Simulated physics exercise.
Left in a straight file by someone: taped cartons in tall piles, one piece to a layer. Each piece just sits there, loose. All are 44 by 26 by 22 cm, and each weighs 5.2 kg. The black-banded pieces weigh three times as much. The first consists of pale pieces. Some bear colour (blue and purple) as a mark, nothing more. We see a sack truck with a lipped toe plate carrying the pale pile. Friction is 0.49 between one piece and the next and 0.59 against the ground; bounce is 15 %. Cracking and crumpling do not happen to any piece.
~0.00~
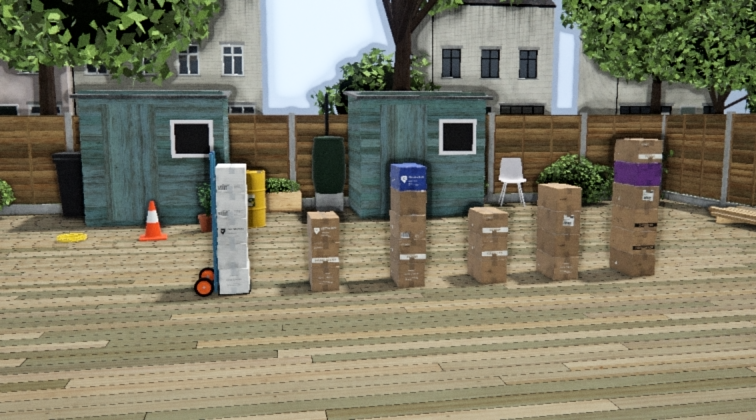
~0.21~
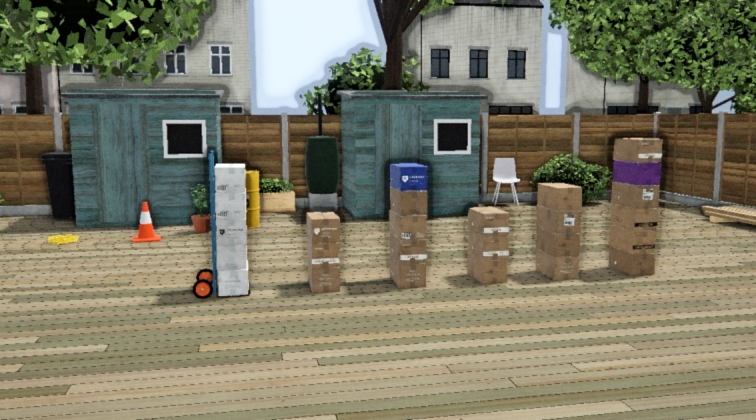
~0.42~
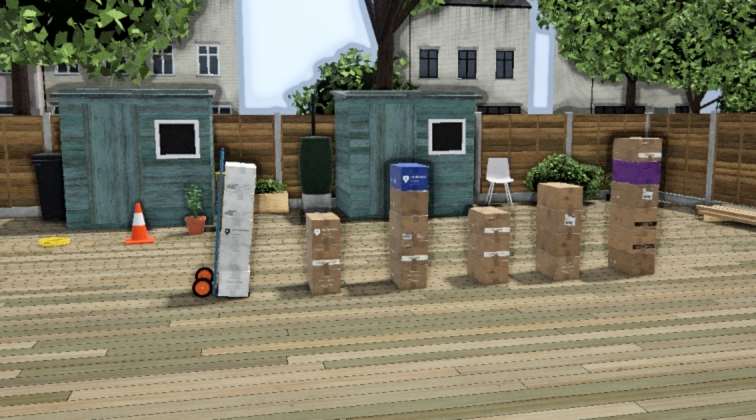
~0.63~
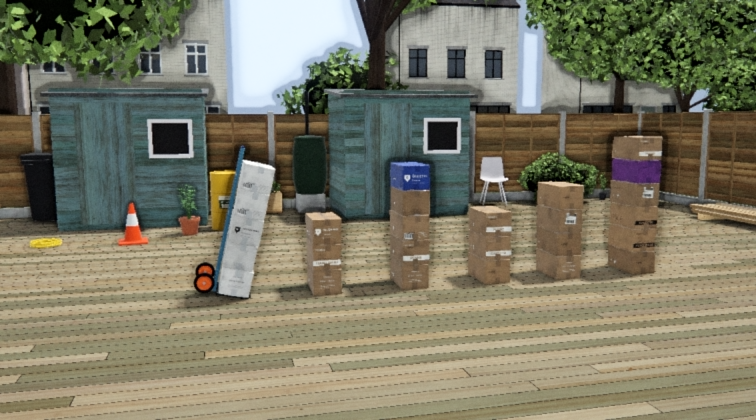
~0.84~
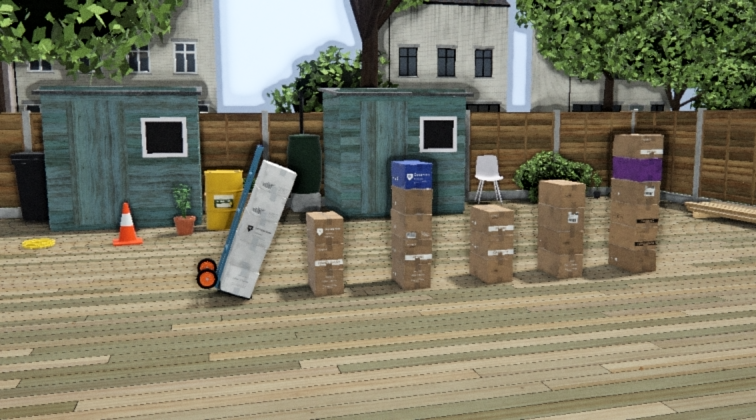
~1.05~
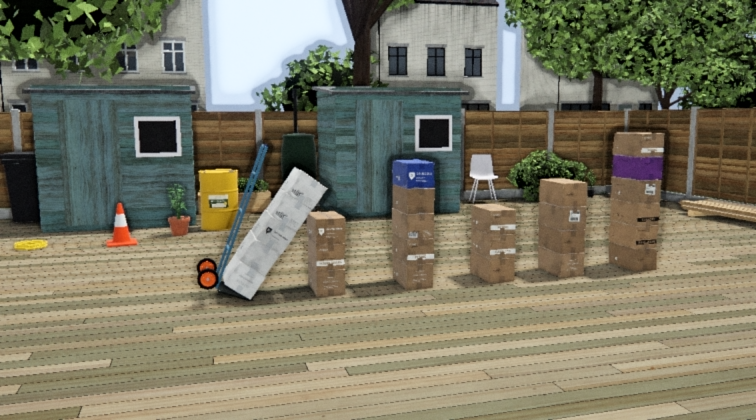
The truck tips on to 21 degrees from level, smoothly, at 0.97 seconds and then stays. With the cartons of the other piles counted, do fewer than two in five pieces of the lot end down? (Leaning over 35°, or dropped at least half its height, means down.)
It's going to be north of two fifths down, I reckon.
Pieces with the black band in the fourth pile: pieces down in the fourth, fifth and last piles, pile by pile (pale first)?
Pieces down: Fourth pile 0, fifth pile 0, last pile 0.
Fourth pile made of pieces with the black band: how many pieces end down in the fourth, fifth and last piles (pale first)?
Result: Fourth pile 0, fifth pile 0, last pile 0.
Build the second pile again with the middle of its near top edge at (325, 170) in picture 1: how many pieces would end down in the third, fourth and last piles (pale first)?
You'd get third 5, fourth 3 and last 5.
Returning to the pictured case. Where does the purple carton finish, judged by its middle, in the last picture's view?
About (727, 247).
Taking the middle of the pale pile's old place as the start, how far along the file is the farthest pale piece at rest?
About 140 cm.
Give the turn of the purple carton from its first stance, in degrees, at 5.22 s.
It's at some 50 degrees.
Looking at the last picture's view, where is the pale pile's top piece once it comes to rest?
The top piece finishes near (387, 244).
After 1.74 s, 5 of the pale pile down; 2 of the 21 other cartons down; blue carton leaning 3°.
After 3.06 s, 5 of the pale pile down; 7 of the 21 other cartons down; blue carton leaning 15°, 22 cm lower.
After 5.22 s, 5 of the pale pile down; 19 of the 21 other cartons down; blue carton leaning 55°, 63 cm lower; purple carton leaning 49°, 23 cm lower.
At rest (6.2 s), 5 of the pale pile down; 19 of the 21 other cartons down; purple carton on its side; blue carton leaning 55°, 63 cm lower. That is 90 per cent. As the last picture would show them, middles, purple carton near (727, 247), blue carton near (587, 233).
